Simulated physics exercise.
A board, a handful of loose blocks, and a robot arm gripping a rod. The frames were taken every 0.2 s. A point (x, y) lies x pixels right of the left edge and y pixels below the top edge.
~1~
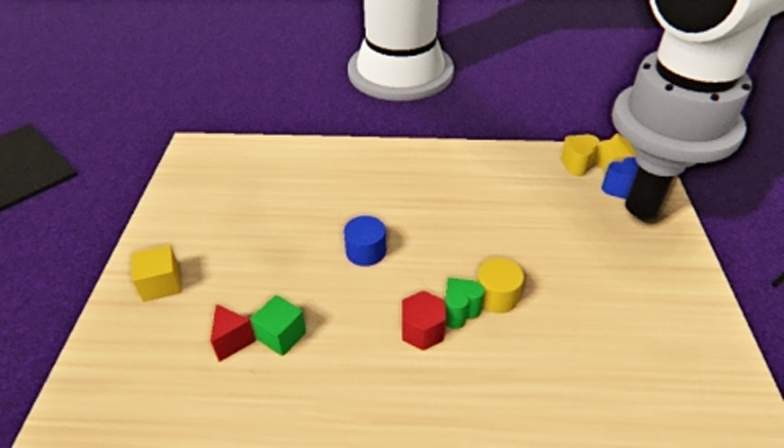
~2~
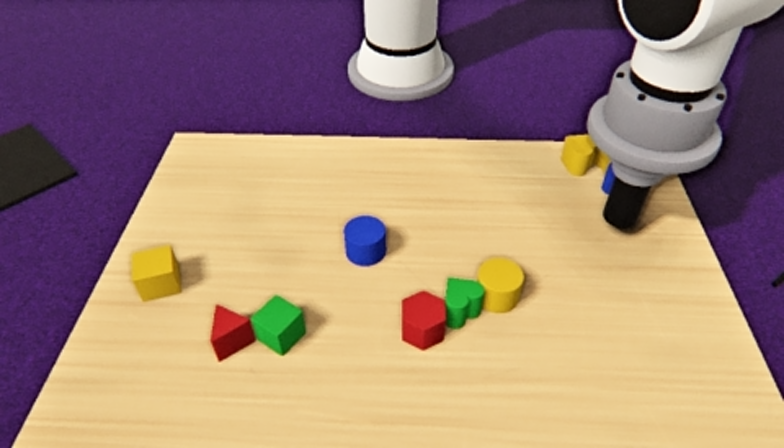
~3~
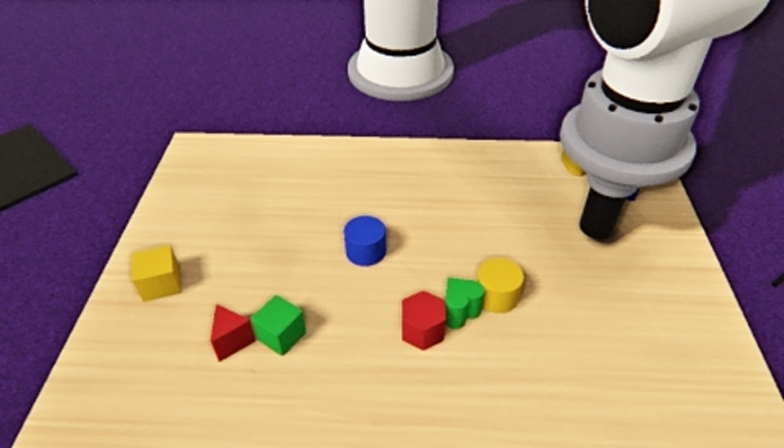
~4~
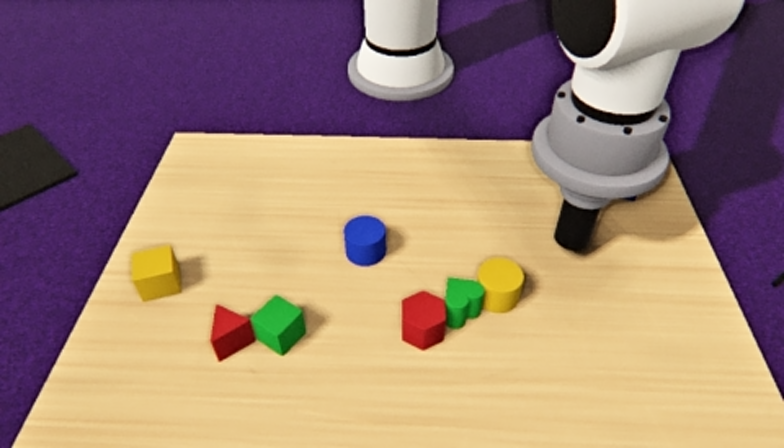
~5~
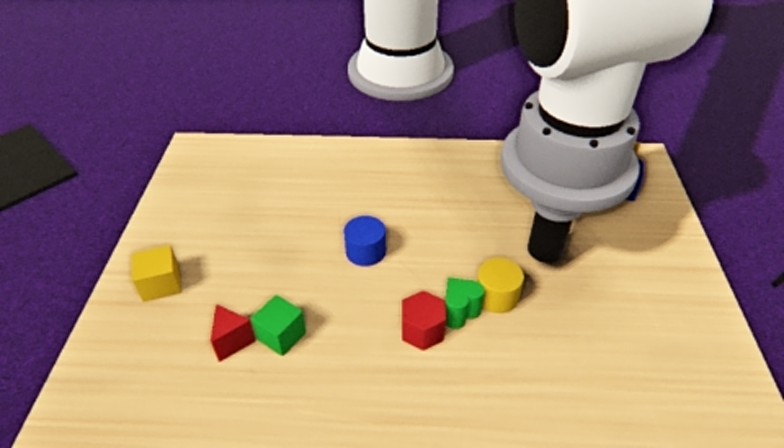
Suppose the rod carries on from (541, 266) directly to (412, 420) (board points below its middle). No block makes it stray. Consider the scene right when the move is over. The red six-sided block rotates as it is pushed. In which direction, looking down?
It spins against the clock.
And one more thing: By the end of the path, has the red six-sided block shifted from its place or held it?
It is moved from its place.
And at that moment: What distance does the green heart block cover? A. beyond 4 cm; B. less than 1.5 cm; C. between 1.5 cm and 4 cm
(A)
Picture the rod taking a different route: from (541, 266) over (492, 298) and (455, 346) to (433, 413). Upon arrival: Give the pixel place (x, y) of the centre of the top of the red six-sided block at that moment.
Final place: (394, 316).
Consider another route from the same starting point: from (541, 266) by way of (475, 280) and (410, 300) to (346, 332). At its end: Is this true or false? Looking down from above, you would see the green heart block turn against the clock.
The claim does not hold.
On the path given first. One third of the way, rod (506, 295); red six-sided block (386, 320); green heart block (423, 307), turned 15° anticlockwise; yellow cylinder (466, 295).
Two thirds of the way, rod (462, 346); red six-sided block (370, 323), turned 30° anticlockwise; green heart block (398, 298), turned 40° anticlockwise; yellow cylinder (436, 306).
At the end, rod (412, 406); red six-sided block (370, 323), turned 30° anticlockwise; green heart block (398, 298), turned 40° anticlockwise; yellow cylinder (436, 306).
